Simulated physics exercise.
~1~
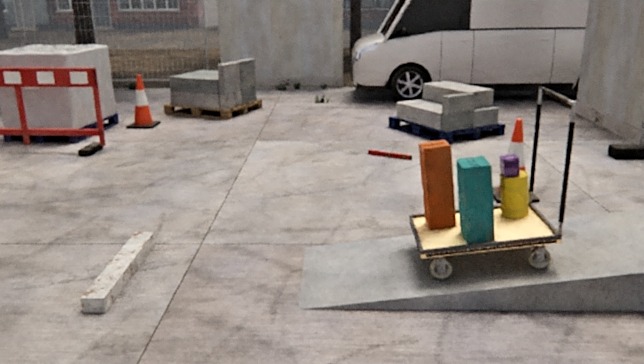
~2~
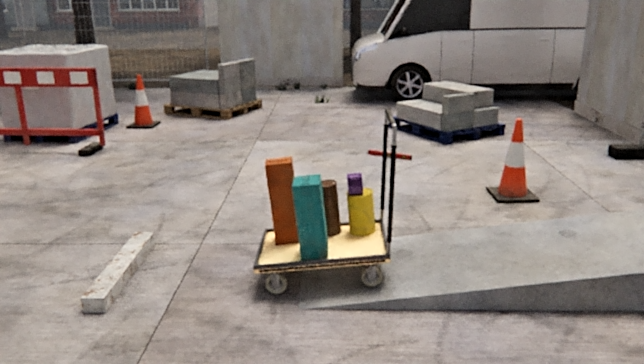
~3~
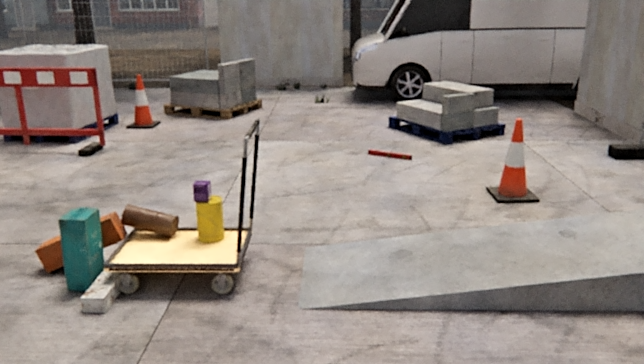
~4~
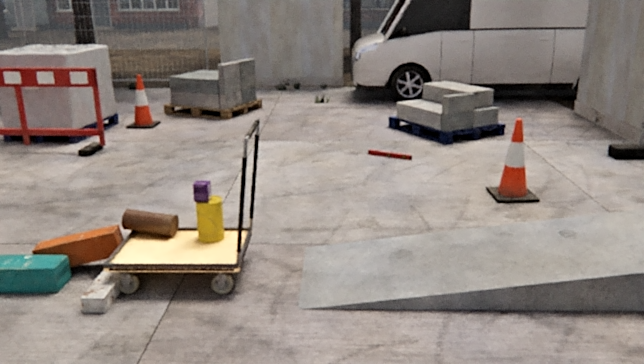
A flat trolley carrying upright blocks and canisters rolls left down a ramp and across concrete to a low kerb, where the orange and turquoise boxes topple off and end on their sides, while the brown canister lies on the deck beside the upright yellow canister and purple box.
